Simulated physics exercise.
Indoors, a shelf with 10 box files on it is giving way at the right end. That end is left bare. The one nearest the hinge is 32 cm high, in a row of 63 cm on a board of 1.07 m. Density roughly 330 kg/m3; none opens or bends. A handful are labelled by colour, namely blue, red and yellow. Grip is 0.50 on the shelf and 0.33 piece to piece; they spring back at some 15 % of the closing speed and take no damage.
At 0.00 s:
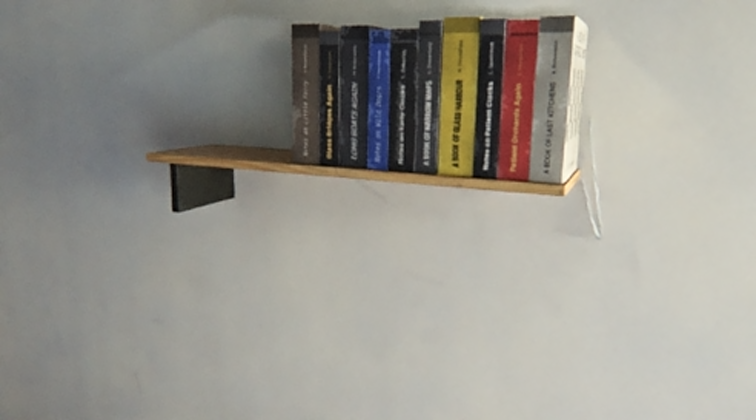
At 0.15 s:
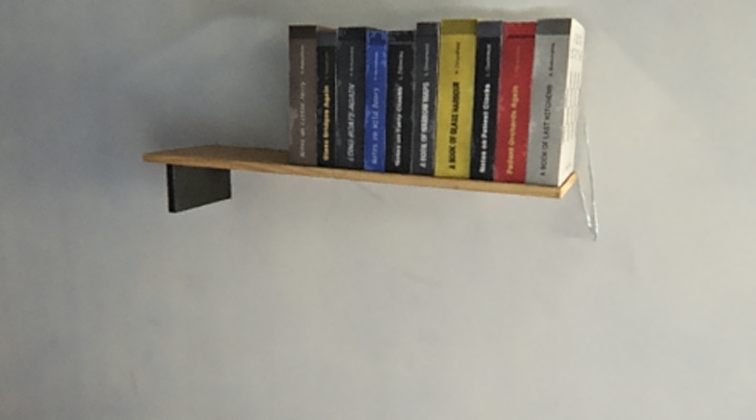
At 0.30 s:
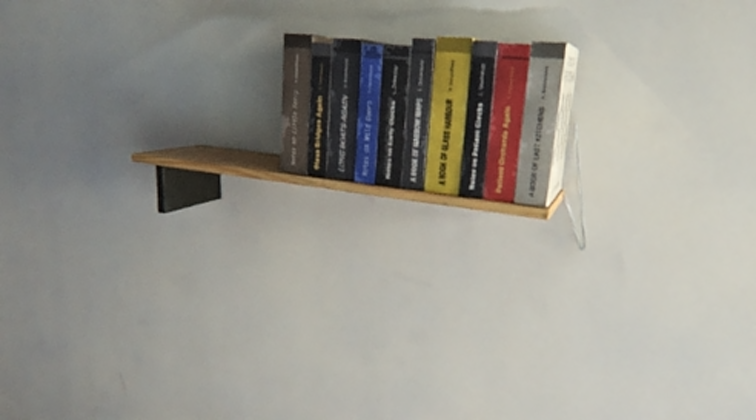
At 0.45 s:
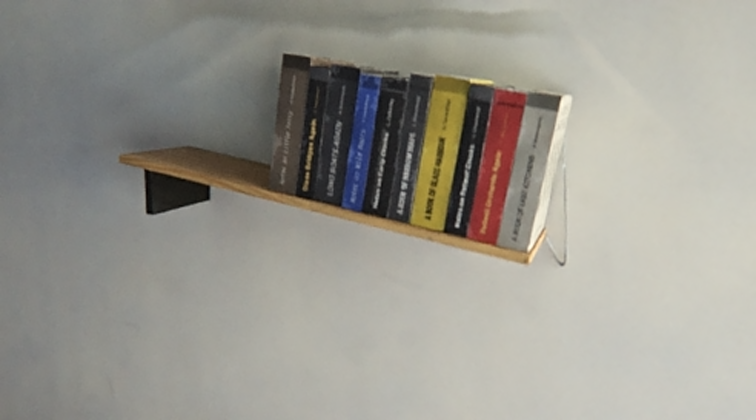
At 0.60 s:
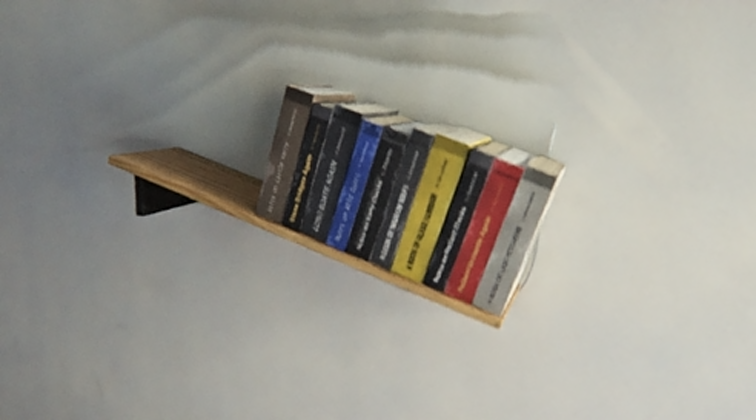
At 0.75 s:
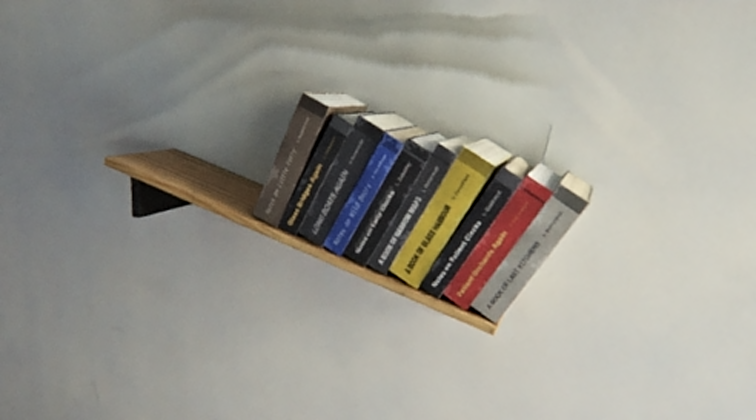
Against a plain pale grey wall, a wooden shelf is seen from the front and slightly below as the camera pans a little. A row of thick book-like files, mostly black and grey with one blue, one yellow and one red, fills its right part, above a dark bracket at the left. The shelf's right end sinks, gradually then more steeply, and the files tilt with it before leaning further rightward.
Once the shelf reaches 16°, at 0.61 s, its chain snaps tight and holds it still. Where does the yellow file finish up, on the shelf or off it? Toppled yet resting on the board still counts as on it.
Off the shelf.
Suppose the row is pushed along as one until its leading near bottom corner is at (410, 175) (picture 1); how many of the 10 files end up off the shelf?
In that setup, 0.
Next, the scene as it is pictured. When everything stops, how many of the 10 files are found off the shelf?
4 in total.
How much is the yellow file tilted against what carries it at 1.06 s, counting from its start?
It's at some 50 degrees.
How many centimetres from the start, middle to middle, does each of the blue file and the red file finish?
Net displacement (cm): Blue = 30; red = 160.
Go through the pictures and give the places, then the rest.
In the first frame (we follow the side turned to the camera; the camera pans a little; leans and shifts are taken against what carries them), shelf's free end (550, 190) slope 0°; yellow file (458, 99); red file (517, 103); blue file (378, 102); no piece has moved.
Shelf's free end (546, 192) slope 0°; yellow file (455, 100), in the second frame.
Shelf's free end (534, 213) slope 2°; yellow file (448, 118), in the third frame.
Shelf's free end (516, 257) slope 8°; yellow file (439, 155), in the fourth frame.
Shelf's free end (488, 320) slope 15°; yellow file (429, 210), in the fifth frame.
Shelf's free end (482, 326) slope 16°; yellow file (440, 220) tipped 12°; red file (496, 246) tipped 15°; blue file (362, 196) tipped 12°; steepest lean 15°, the file at (527, 257); 10 stirred so far, in the sixth frame.
Around 1.06 s, 1 of the 10 files off the shelf; yellow file tipped 46°; red file on its side.
Around 1.46 s, 4 of the 10 files off the shelf; yellow file upside down; red file upside down.
Finally (2.1 s), 4 of the 10 files off the shelf; yellow file on its side; red file on its side; blue file tipped 55°.
